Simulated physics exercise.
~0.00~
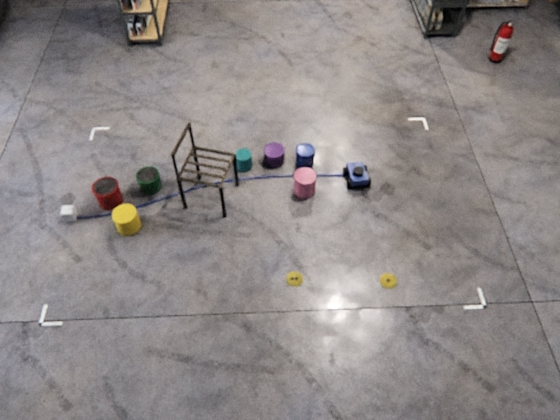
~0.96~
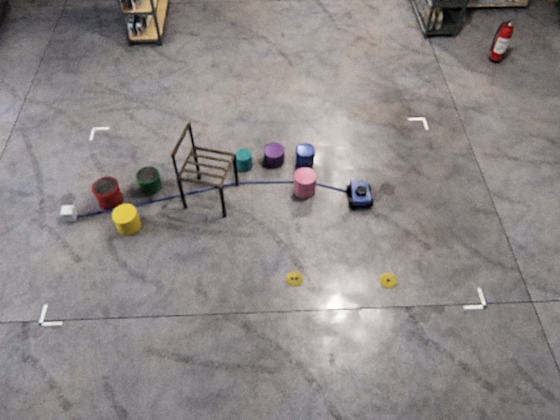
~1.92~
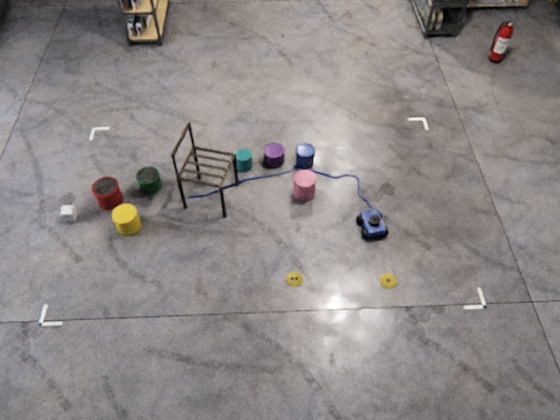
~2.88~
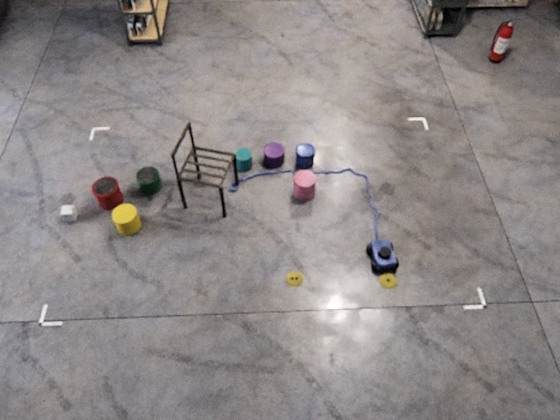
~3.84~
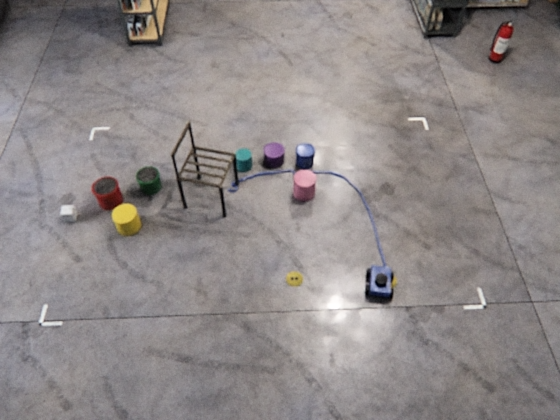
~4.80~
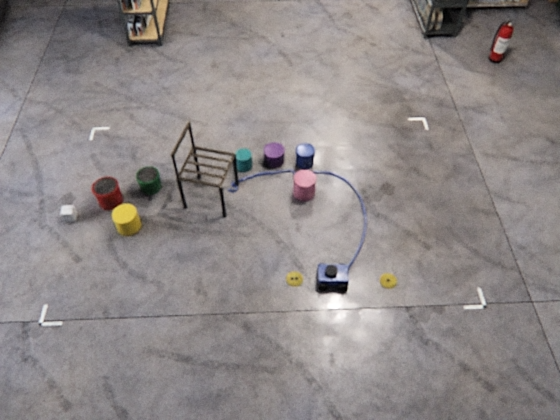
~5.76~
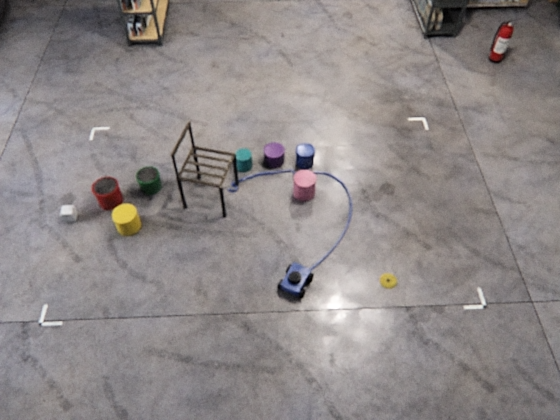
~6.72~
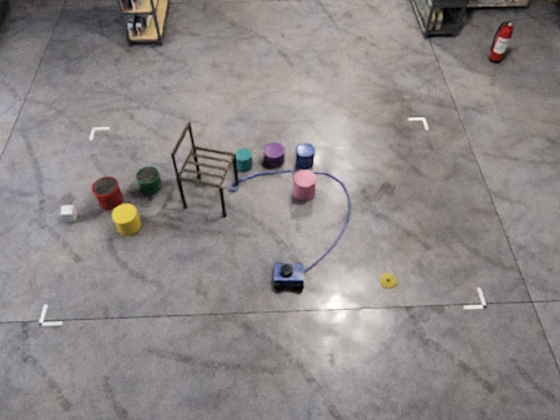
In this clip, a small blue cart trailing a blue lead past colored tubs and a black chair drives down the concrete floor to a yellow mark, its lead pulling free at the far end, then turns left and stops at another mark, the tubs and chair unmoved.
